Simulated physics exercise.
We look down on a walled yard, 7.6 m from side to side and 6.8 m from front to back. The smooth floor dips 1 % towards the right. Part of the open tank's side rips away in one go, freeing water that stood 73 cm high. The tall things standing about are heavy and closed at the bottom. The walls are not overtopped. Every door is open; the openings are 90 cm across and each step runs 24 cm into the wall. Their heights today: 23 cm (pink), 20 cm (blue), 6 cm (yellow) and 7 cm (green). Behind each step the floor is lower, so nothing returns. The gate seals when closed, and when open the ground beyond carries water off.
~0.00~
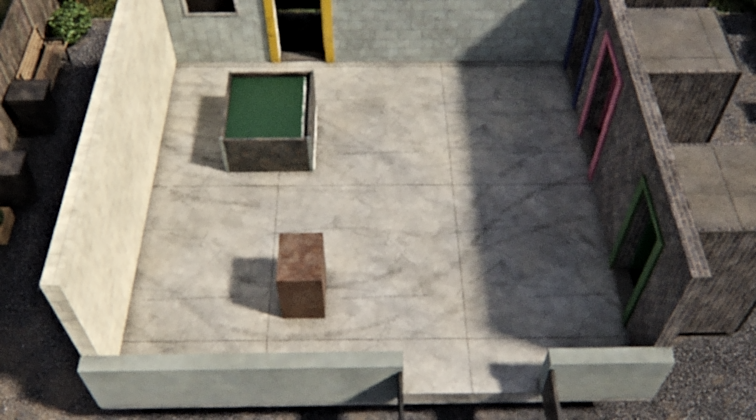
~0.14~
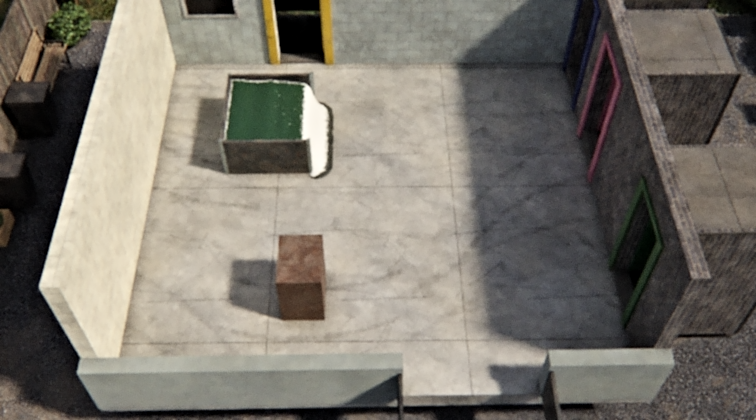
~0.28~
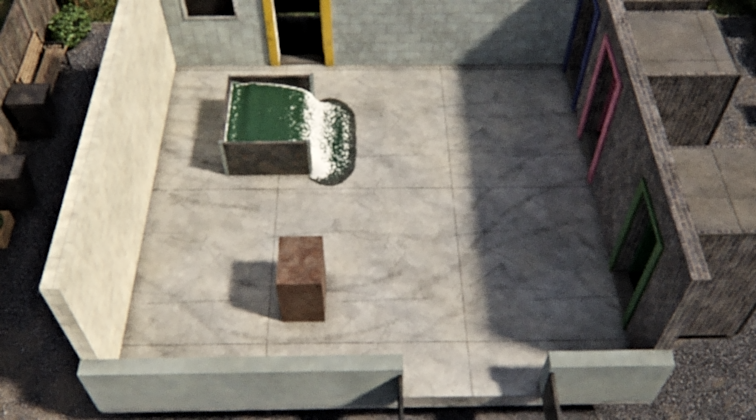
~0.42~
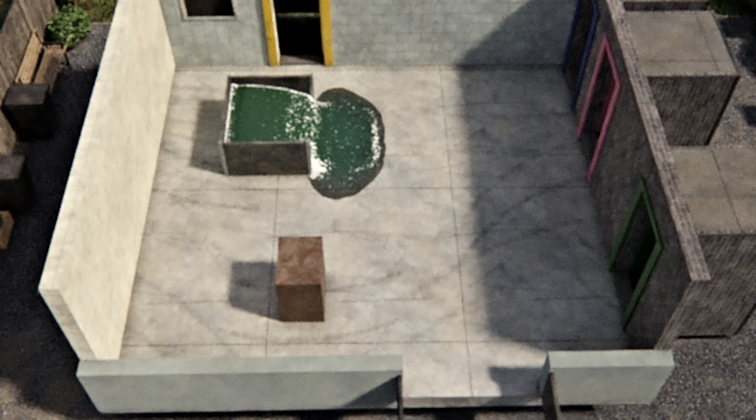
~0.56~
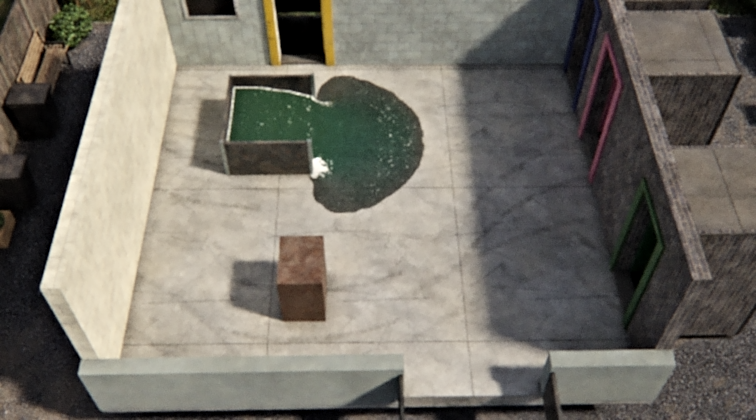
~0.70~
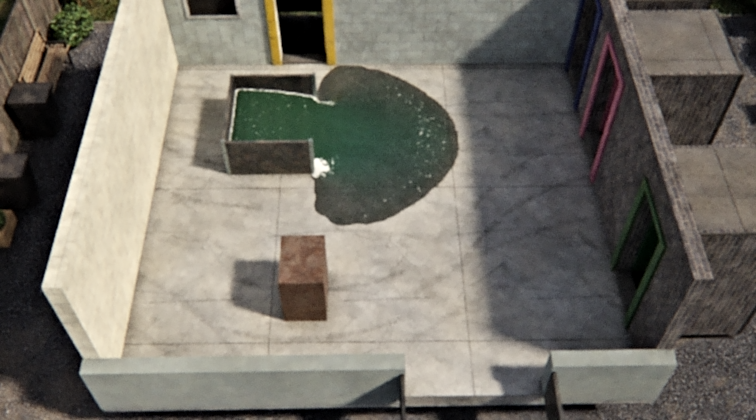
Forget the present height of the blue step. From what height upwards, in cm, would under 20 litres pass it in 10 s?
Some 21 cm above the ground.
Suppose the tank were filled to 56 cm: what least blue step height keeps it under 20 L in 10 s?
Then roughly 15 cm.
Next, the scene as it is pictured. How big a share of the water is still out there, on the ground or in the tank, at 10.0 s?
Some 86 per cent remains.
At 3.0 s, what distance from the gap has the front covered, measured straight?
Some 6.8 m out.
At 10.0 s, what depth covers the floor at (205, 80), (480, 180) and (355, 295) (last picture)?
In that order: 0, 3 and 3 cm.
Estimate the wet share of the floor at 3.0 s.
Near 50 per cent is wet.
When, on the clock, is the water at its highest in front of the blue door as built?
At about 2.8 s.
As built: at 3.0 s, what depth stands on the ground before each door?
In cm: Pink 17, blue 27, yellow 0, green 11.
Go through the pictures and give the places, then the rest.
The open tank at (269, 108) is whole and still, 73 cm deep; the blue door at (580, 46) is dry, in the first picture.
The gap is at (310, 129), the front 0.3 m out at (328, 165); the back of the open tank holds 73 cm, in the second picture.
The gap is at (311, 132), the front 0.7 m out at (349, 169); the back of the open tank holds 66 cm, in the third picture.
Water pours out at (310, 133) and has run 1.2 m, to (379, 164); about 10 cm deep outside, 62 cm at the back, in the fourth picture.
The gap is at (311, 133), the front 1.9 m out at (417, 156); the back of the open tank holds 59 cm, in the fifth picture.
Water pours out at (313, 133) and has run 2.5 m, to (452, 155); about 6 cm deep outside, 51 cm at the back; 2.6 m in a straight line remain to the blue door at (582, 48), in the sixth picture.
After 1.4 s water covers 35 % of the floor, deepest (22 cm) near (324, 151); it has not reached the blue door.
After 3.0 s water covers 50 % of the floor, deepest (28 cm) near (569, 80); 27 cm at the blue door, 15 litres in over its 20 cm step.
After 10.0 s water covers 70 % of the floor, deepest (8 cm) near (626, 378); 5 cm at the blue door, 26 litres in over its 20 cm step.
At the blue door as built, the water arrived by 1.6 s and peaked near 29 cm at 2.8 s.
Run again over the same 10 s with other heights there, 29 litres in over 19.5 cm, 7 litres over 26.5 cm. The limit of 20 litres is kept from about 21 cm up.
